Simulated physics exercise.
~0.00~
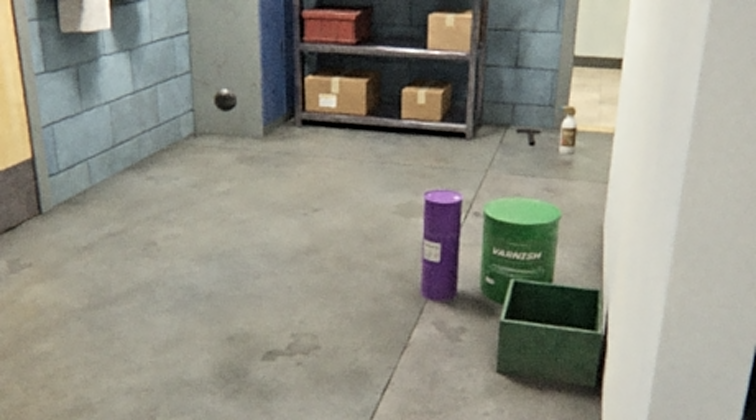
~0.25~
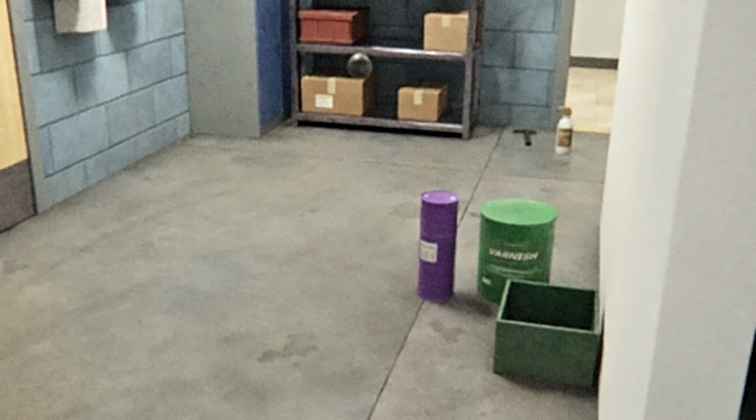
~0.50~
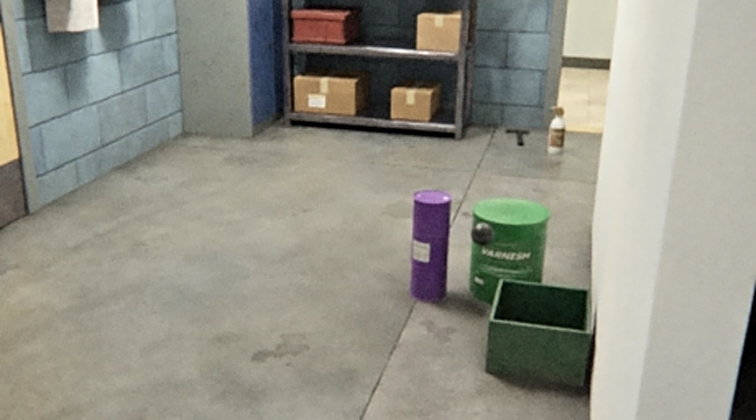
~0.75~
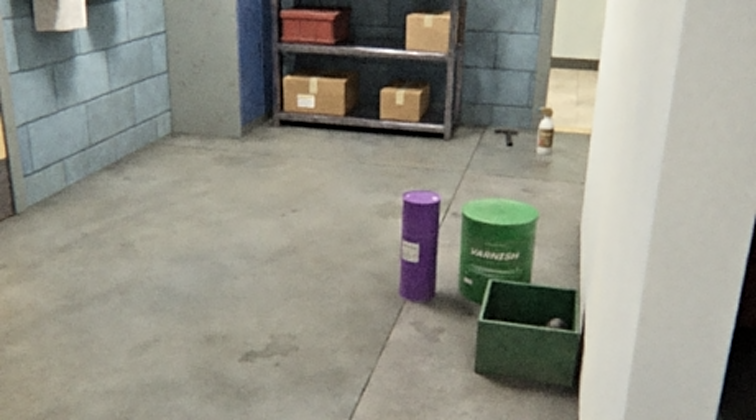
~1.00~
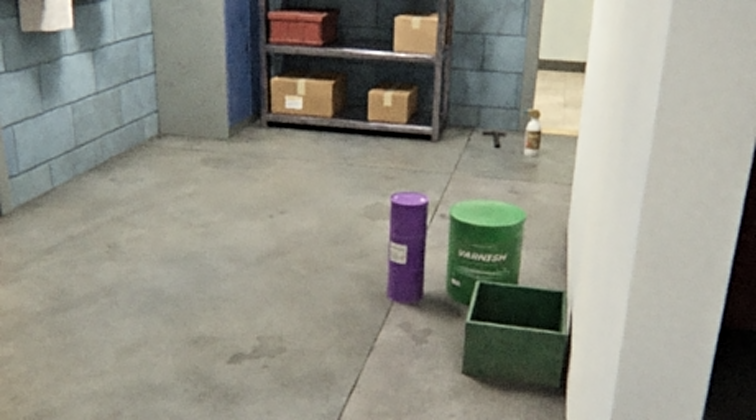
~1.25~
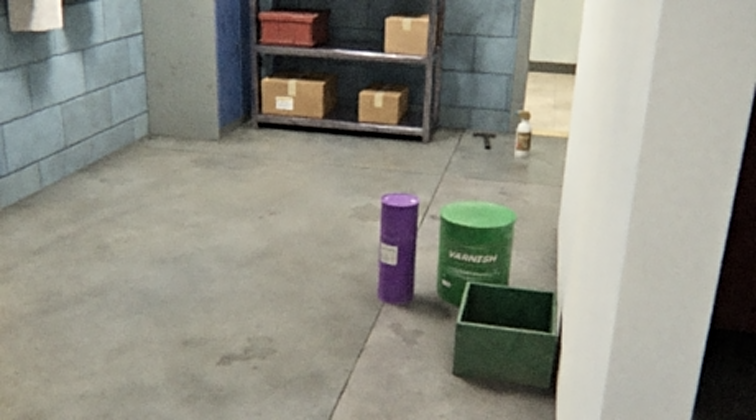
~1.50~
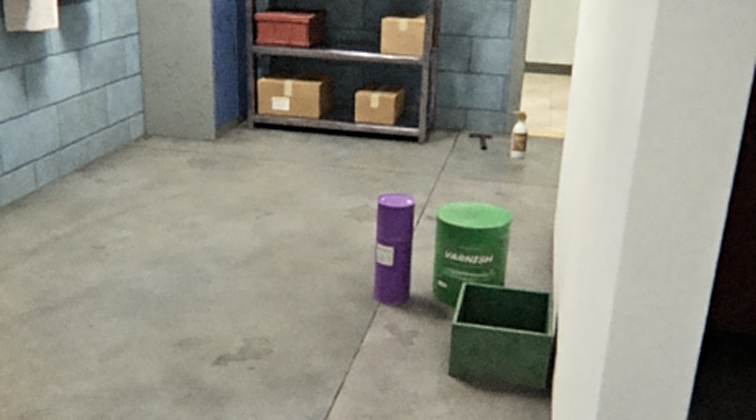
A dark metal shelf holding cardboard boxes and a red box stands against the blue block wall of a concrete-floored workroom, seen from across the room at a slightly raised angle. In the right foreground are a slim purple canister, a green varnish pail and an open dark green box beside a white wall. A small black ball flies from the left, crosses in front of the shelf, then drops past the pail into the open box. The view drifts slightly right as the ball disappears inside, while the canister and pail stay standing, undisturbed.
